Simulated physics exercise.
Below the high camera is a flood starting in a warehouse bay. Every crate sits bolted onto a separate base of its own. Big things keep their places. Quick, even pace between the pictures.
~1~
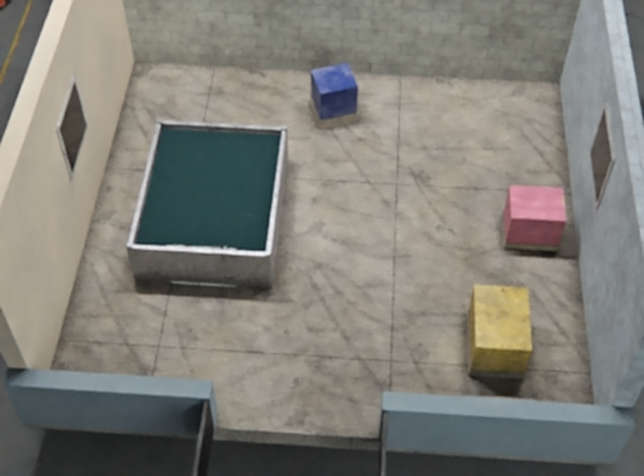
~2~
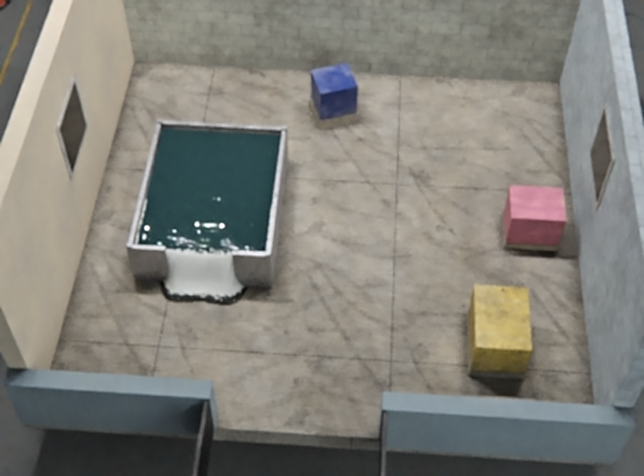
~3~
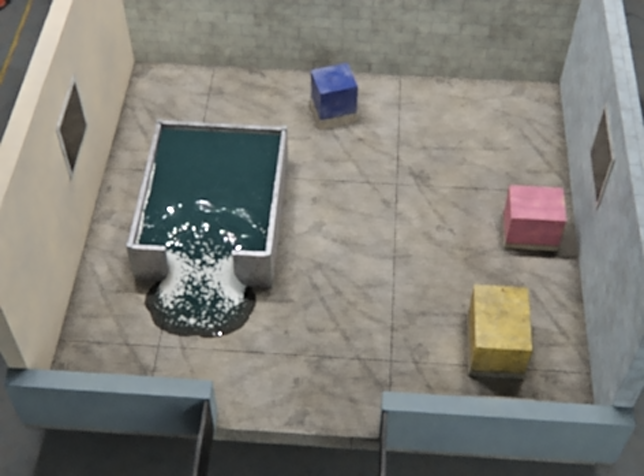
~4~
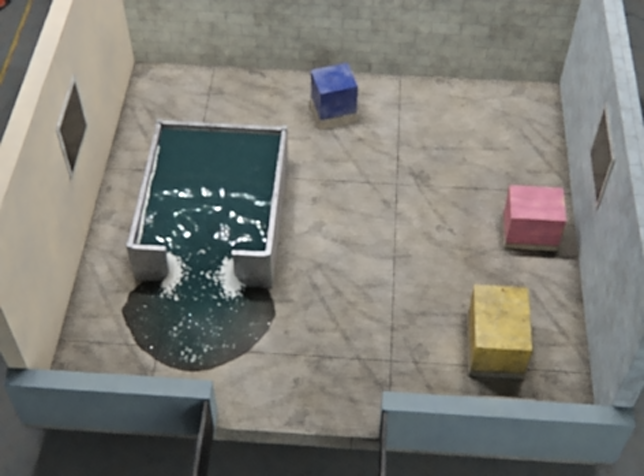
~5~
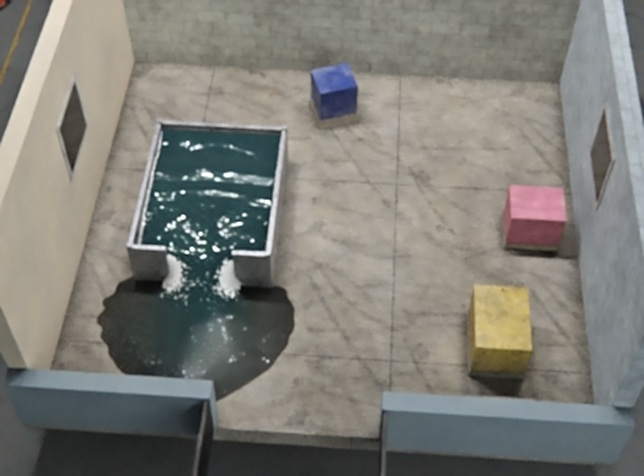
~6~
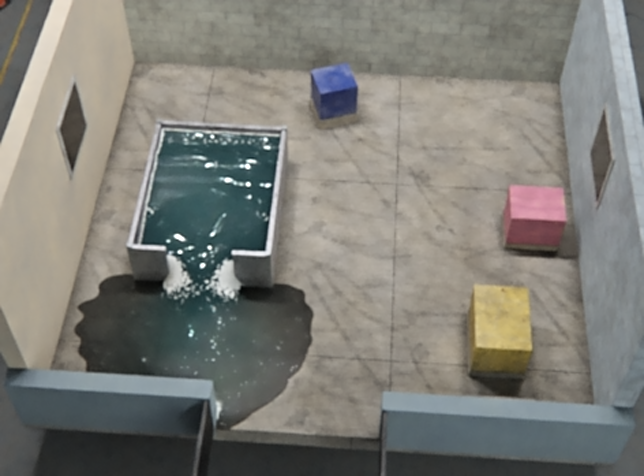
We see a still, dark-green tank in a walled bay with blue, pink and yellow blocks; water then pours from a gap in its near side, spreading across the floor toward the front wall as the blocks stay put.
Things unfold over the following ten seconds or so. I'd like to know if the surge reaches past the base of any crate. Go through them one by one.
Here is how it goes: The yellow crate is not reached; the blue crate is not reached; the pink crate is not reached.
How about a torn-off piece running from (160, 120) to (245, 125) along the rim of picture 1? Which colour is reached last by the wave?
The yellow one.
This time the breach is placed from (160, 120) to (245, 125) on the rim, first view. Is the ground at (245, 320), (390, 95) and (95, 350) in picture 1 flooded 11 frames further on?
In the order given, the spots are not soaked, swamped and not soaked.
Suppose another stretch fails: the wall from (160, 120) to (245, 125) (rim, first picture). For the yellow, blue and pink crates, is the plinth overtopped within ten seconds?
Yellow crate is not reached; blue crate is reached; pink crate is reached.
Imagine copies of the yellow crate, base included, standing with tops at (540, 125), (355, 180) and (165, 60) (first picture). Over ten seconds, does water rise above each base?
Taking them in order, the first is untouched, the second is untouched and the third is flooded.
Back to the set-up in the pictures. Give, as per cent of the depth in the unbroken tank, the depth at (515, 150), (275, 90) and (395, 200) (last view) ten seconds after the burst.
Roughly 2, 6 and 4 per cent, in turn.
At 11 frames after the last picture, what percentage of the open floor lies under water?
I reckon 20 per cent or so.
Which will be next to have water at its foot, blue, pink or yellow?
That would be the yellow one.
A moment on, water covers 15 % of the floor; the yellow crate not reached, the blue crate not reached, the pink crate not reached.
Next, water covers 20 % of the floor; the yellow crate not reached, the blue crate not reached, the pink crate not reached.
Then, water covers 30 % of the floor; the yellow crate water round its plinth, the blue crate not reached, the pink crate not reached.
Later, water covers 45 % of the floor; the yellow crate water round its plinth, the blue crate water round its plinth, the pink crate not reached.
In the end, water covers 75 % of the floor; the yellow crate stayed above the water, the blue crate stayed above the water, the pink crate stayed above the water.
